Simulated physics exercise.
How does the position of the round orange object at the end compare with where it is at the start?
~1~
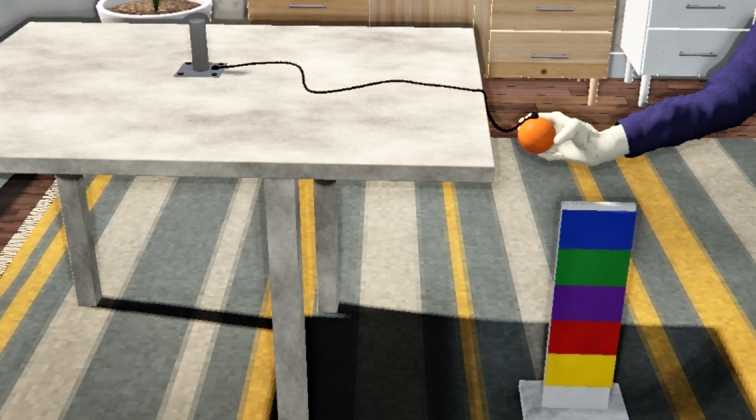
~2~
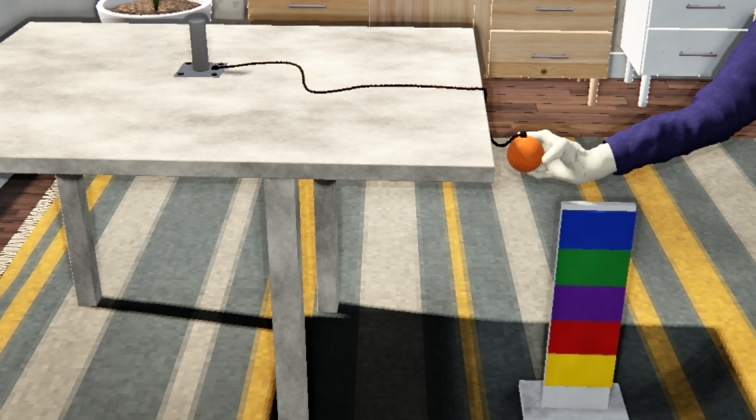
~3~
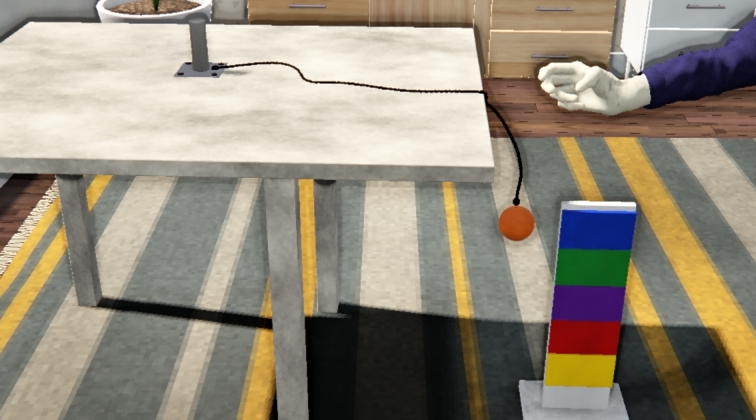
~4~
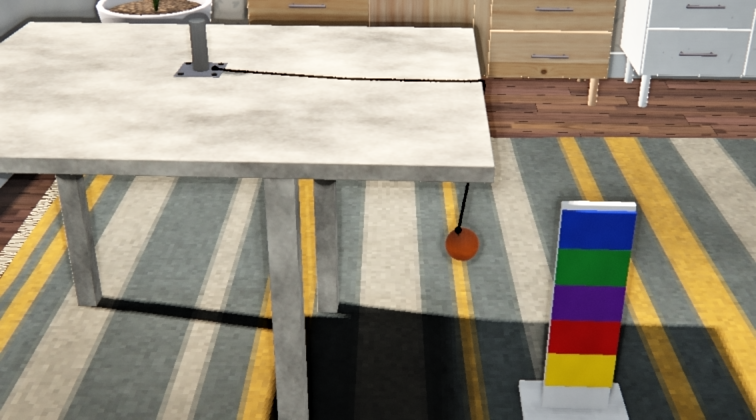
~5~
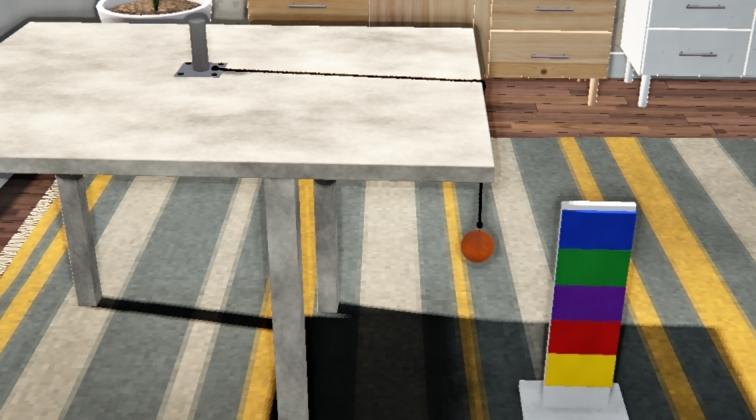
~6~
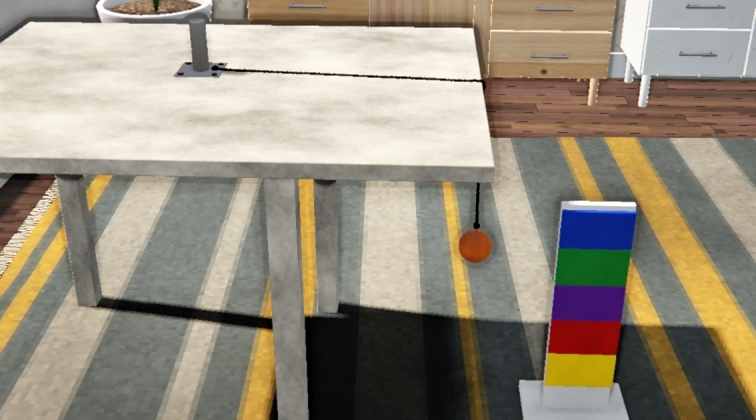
It starts in the hand just beyond the right edge of the table, close to the height of the tabletop. By the end it is lower and farther left, hanging from the cord below the table's edge.
